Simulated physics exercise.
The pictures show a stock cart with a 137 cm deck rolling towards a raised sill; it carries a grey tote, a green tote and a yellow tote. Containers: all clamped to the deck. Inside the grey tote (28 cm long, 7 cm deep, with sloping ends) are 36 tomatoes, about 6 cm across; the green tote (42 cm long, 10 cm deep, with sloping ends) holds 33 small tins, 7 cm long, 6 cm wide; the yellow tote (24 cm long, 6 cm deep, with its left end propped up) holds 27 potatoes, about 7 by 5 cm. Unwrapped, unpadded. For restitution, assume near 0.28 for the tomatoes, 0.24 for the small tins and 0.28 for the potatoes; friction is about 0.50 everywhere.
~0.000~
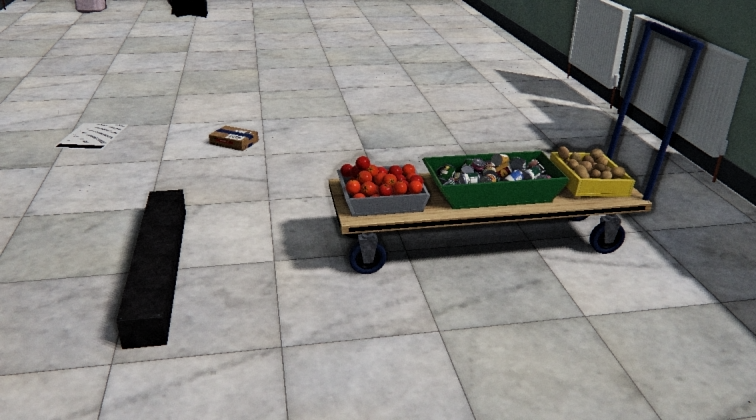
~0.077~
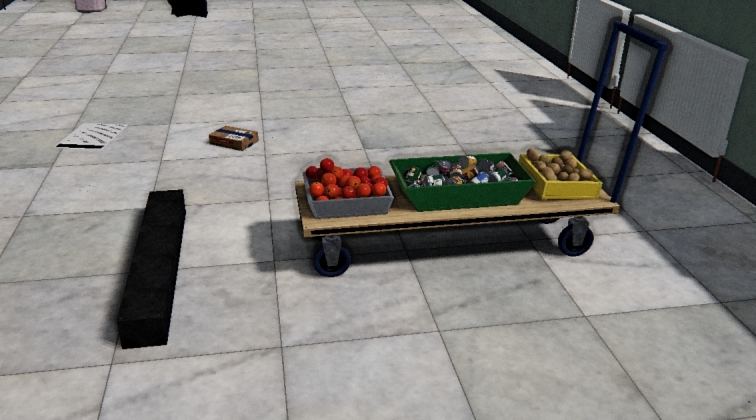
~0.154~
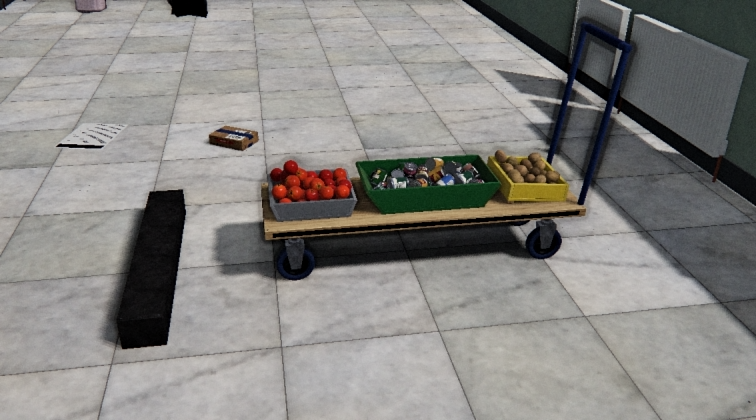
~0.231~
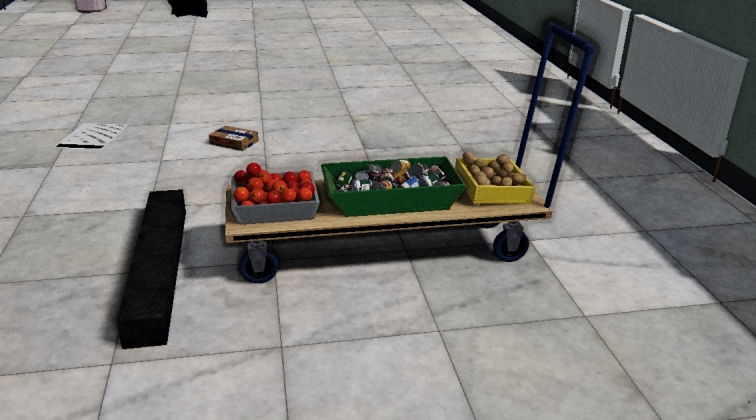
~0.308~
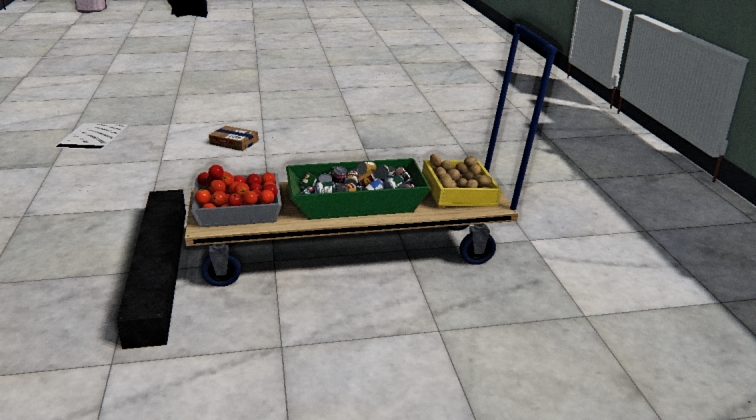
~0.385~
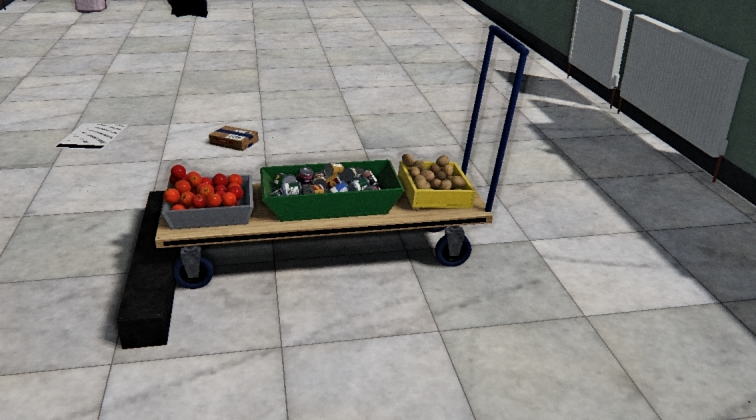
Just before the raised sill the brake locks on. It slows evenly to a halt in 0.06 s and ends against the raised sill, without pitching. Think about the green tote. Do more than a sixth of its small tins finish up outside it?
No.
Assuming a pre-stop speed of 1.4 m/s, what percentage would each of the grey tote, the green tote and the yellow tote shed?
Then the grey tote sheds 10 per cent of its load, the green tote 0 per cent, and the yellow tote 0 per cent.
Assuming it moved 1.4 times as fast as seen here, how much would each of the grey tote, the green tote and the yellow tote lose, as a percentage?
Then the grey tote sheds 40 per cent, the green tote 20 per cent, and the yellow tote 20 per cent.
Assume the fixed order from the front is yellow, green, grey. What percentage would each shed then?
With that order the grey tote sheds 20 per cent of its load, the green tote 10 per cent, and the yellow tote 10 per cent.
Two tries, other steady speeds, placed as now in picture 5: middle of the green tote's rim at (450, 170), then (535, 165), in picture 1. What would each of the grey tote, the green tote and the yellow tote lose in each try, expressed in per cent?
Try by try, the grey tote would lose 10 then 40 per cent, the green tote 0 then 20 per cent, and the yellow tote 0 then 10 per cent.
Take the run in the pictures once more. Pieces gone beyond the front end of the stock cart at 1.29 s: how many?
Some 10 pieces.
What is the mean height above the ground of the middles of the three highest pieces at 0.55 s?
I'd guess about 46 cm.
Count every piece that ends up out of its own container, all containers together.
Estimate: About 16.
After 0.43 s, 2 of 36 out of the grey tote, 0 of 33 out of the green tote and 0 of 27 out of the yellow tote.
After 0.55 s, 10 of 36 out of the grey tote, 1 of 33 out of the green tote and 3 of 27 out of the yellow tote.
After 0.78 s, 11 of 36 out of the grey tote, 1 of 33 out of the green tote and 3 of 27 out of the yellow tote.
Outcome (at 1.29 s), 11 of 36 out of the grey tote, 2 of 33 out of the green tote and 3 of 27 out of the yellow tote. Asked share, 2 of 33, 6 per cent.
